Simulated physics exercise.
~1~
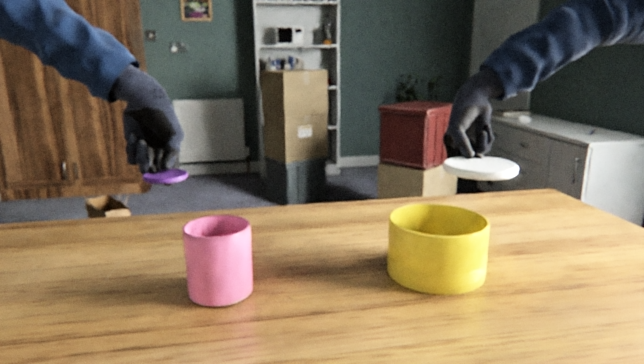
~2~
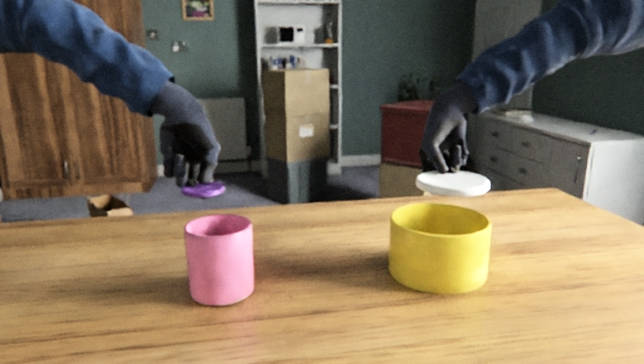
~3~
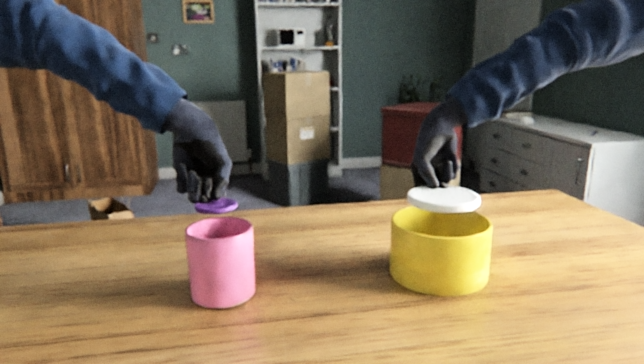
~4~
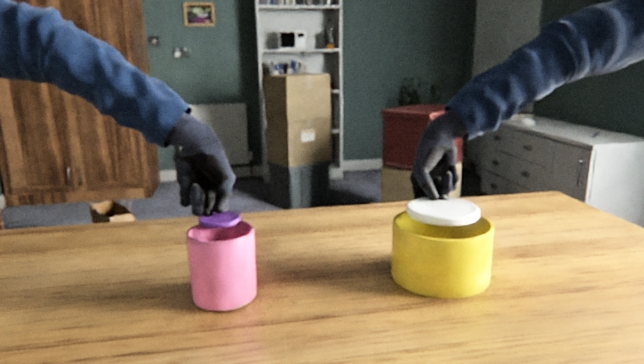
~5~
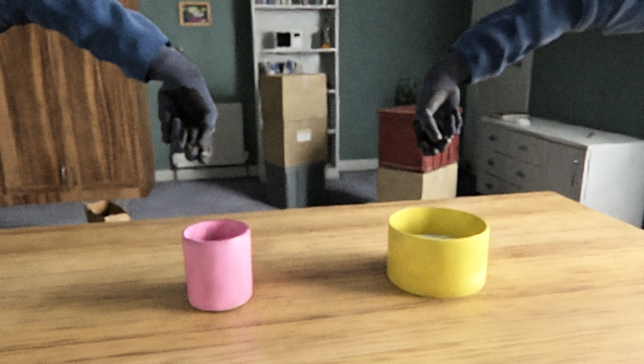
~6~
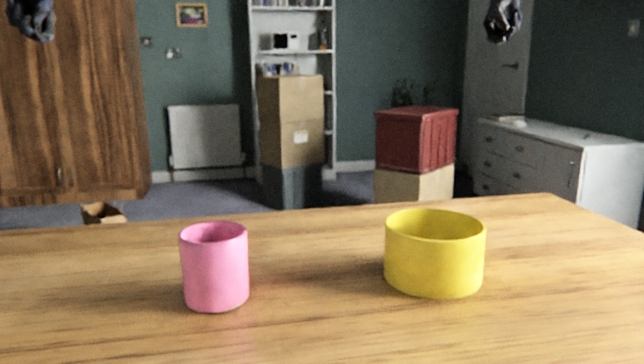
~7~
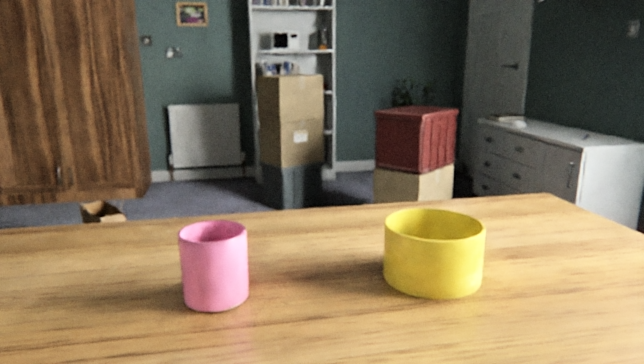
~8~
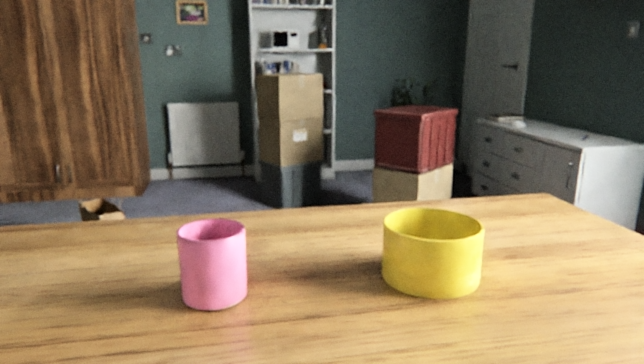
Two gloved hands lower purple and white discs onto two cups, releasing them to drop inside.
